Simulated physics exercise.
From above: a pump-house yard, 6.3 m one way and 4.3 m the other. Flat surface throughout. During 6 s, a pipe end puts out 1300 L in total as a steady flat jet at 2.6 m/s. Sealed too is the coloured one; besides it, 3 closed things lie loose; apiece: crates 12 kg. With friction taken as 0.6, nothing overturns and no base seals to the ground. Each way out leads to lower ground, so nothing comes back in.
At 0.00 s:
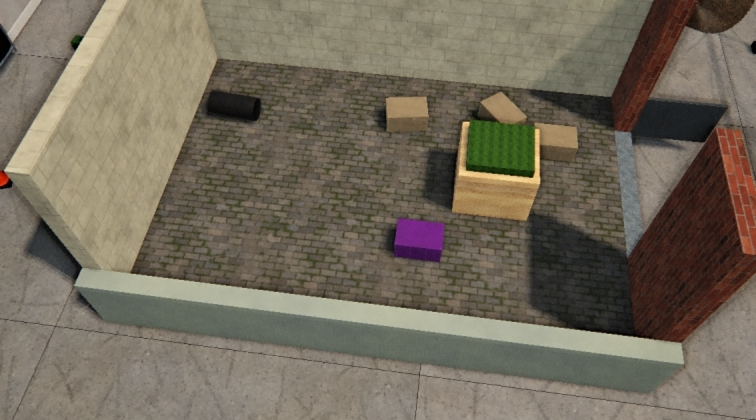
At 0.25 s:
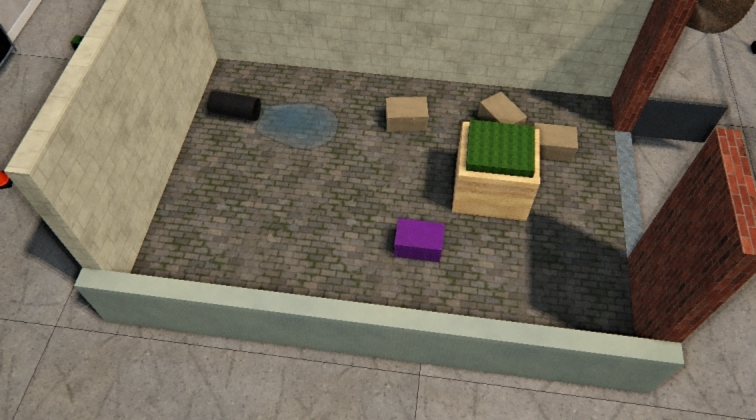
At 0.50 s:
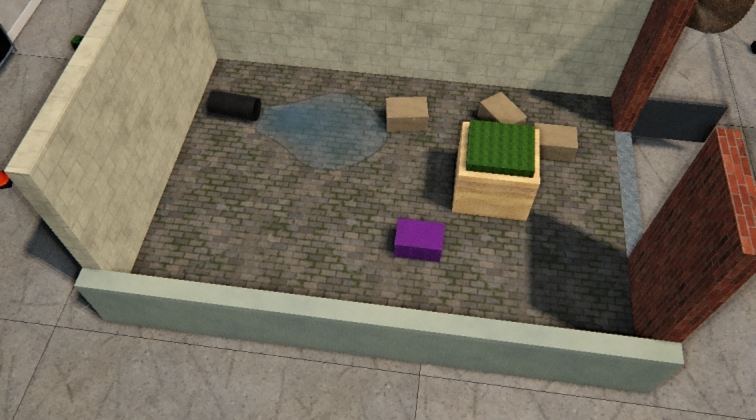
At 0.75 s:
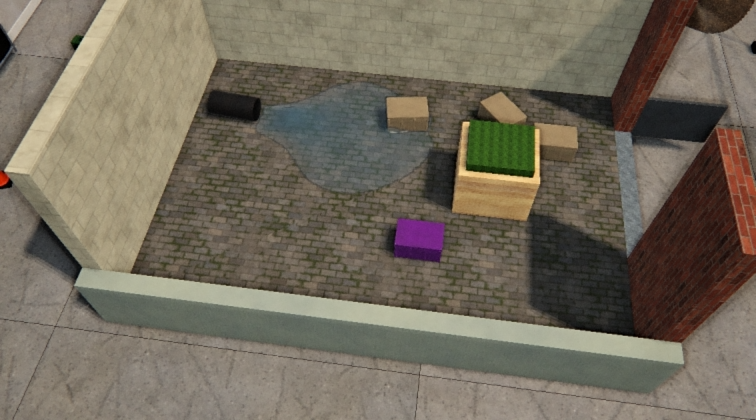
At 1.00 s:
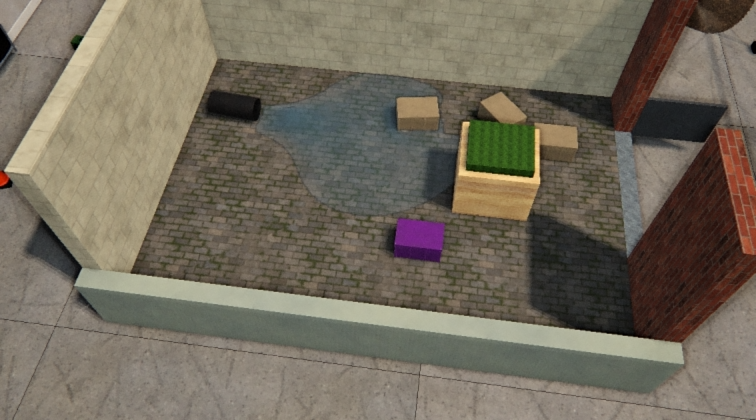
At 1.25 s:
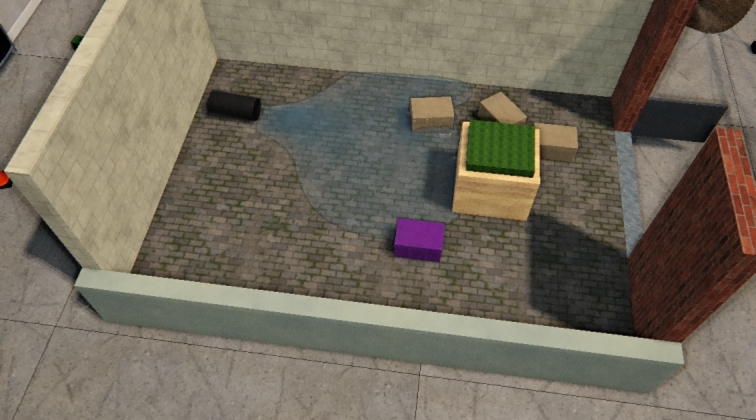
Water spreads from the black pipe at the left across the paved yard toward the wooden planter and purple crate, and the nearest tan box shifts slightly to the right while the other objects stay still.
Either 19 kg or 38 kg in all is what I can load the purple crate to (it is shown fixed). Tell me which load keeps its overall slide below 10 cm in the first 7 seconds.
I expect only the heavier mass passes.
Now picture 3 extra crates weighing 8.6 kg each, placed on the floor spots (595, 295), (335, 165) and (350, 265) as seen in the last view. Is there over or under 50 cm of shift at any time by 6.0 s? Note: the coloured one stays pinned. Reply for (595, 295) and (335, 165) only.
In order: Smaller and greater.
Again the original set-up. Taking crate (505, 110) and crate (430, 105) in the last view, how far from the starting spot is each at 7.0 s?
Washed out, 300 cm.
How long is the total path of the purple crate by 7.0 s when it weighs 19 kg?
Around 80 cm in total.
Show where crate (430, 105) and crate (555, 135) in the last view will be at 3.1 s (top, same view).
First near (486, 111), second near (581, 135).
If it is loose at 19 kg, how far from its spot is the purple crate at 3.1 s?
About 30 cm off its spot.
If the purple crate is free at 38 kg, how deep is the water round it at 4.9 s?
Close to 6 cm deep.
After 1.8 s the purple crate would be 0 cm from its start with 19 kg and 0 cm from its start with 38 kg; 3 cm of water round it then.
After 3.1 s the purple crate would be 31 cm from its start with 19 kg and 0 cm from its start with 38 kg; 6 cm of water round it then.
After 4.9 s the purple crate would be 51 cm from its start with 19 kg and 0 cm from its start with 38 kg; 6 cm of water round it then.
After 7.0 s the purple crate would be 72 cm from its start with 19 kg and 0 cm from its start with 38 kg; 7 cm of water round it then.
